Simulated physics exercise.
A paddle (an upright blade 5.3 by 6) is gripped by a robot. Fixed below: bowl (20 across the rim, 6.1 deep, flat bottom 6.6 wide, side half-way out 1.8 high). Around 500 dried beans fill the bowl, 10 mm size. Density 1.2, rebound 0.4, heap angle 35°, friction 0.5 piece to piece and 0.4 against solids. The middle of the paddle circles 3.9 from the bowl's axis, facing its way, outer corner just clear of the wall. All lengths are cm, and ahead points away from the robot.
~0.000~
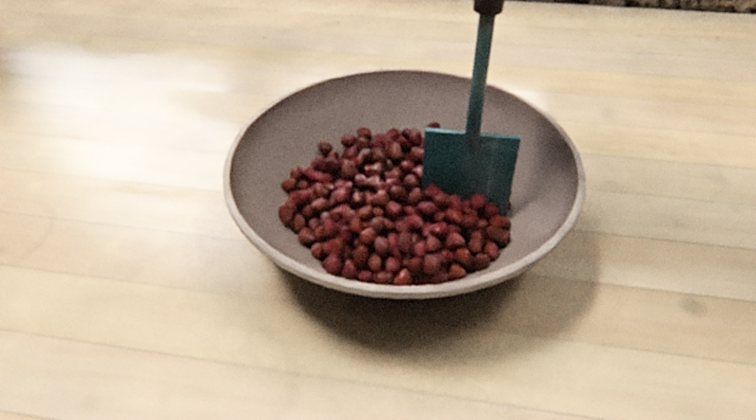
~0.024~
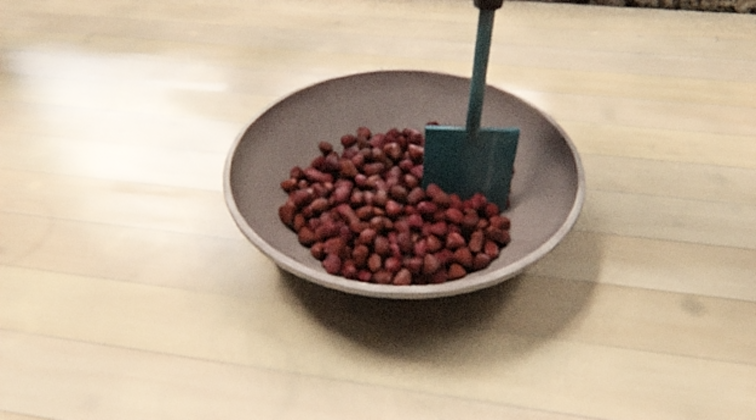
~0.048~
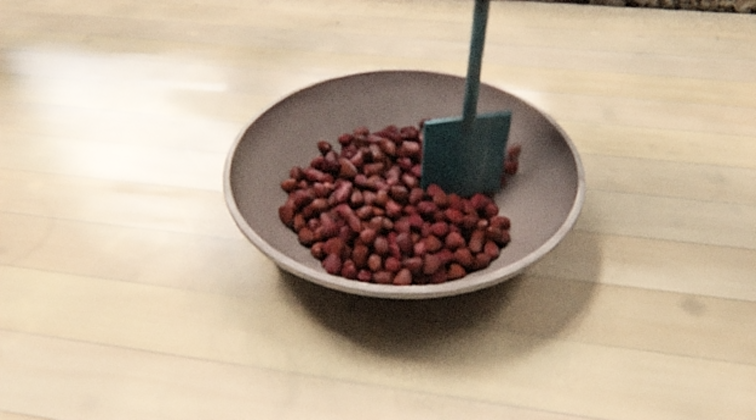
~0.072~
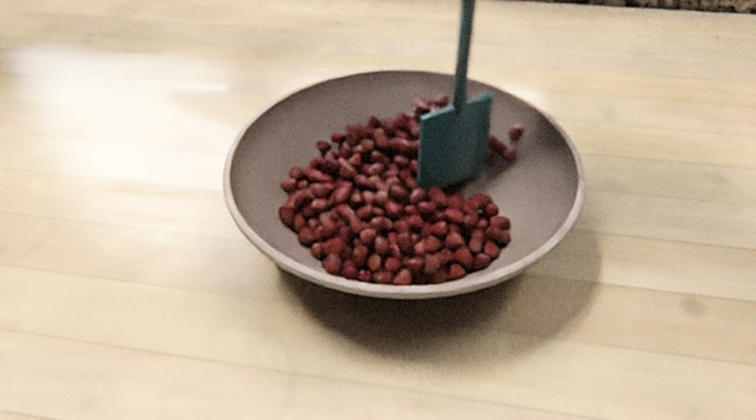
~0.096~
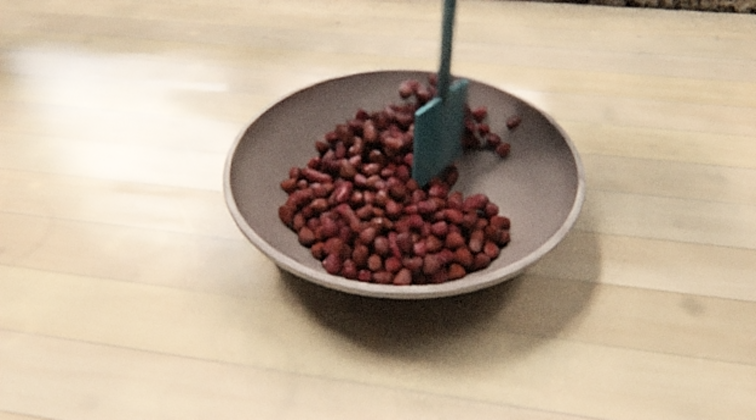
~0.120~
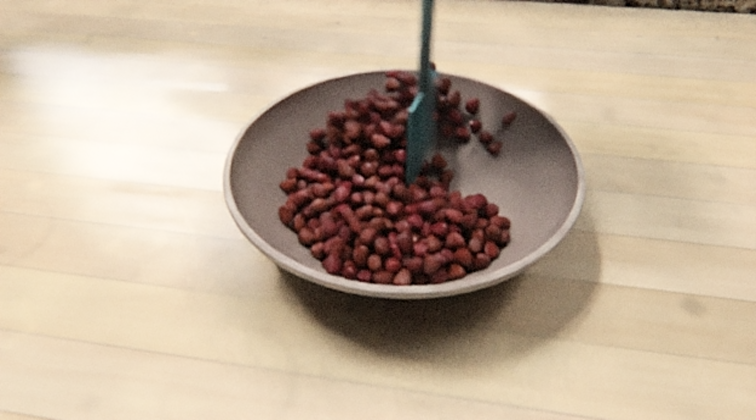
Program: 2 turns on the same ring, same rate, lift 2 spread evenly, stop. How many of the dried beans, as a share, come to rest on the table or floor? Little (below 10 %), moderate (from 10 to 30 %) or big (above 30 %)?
A moderate share, from 10 to 30 %, ends on the table or floor.
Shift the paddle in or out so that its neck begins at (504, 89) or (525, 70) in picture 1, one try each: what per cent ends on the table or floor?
Some 10 and 0 per cent.
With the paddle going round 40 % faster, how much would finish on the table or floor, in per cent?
Then about 35 per cent.
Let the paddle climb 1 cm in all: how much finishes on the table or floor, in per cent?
Some 30 per cent.
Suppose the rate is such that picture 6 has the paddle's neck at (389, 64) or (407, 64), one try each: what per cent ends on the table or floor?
About 35 and 25 per cent.
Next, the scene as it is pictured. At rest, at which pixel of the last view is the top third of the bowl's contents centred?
At about (388, 192).
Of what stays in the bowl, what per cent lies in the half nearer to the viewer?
Roughly 50 per cent.
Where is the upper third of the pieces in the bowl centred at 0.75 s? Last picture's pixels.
Around (371, 188).
After 0.44 s, 329° round, highest piece 9 above the table; 433 in the bowl, 45 on the table or floor, 27 in flight or on the tool.
After 0.75 s, 219° round, highest piece 9 above the table; 405 in the bowl, 93 on the table or floor, 7 in flight or on the tool.
After 1.11 s, 0° round, highest piece 5 above the table; 404 in the bowl, 101 on the table or floor.
After 1.81 s, 0° round, highest piece 5 above the table; 404 in the bowl, 101 on the table or floor.
At rest, 404 in the bowl, 101 on the table or floor. That is 20 % on the table or floor.
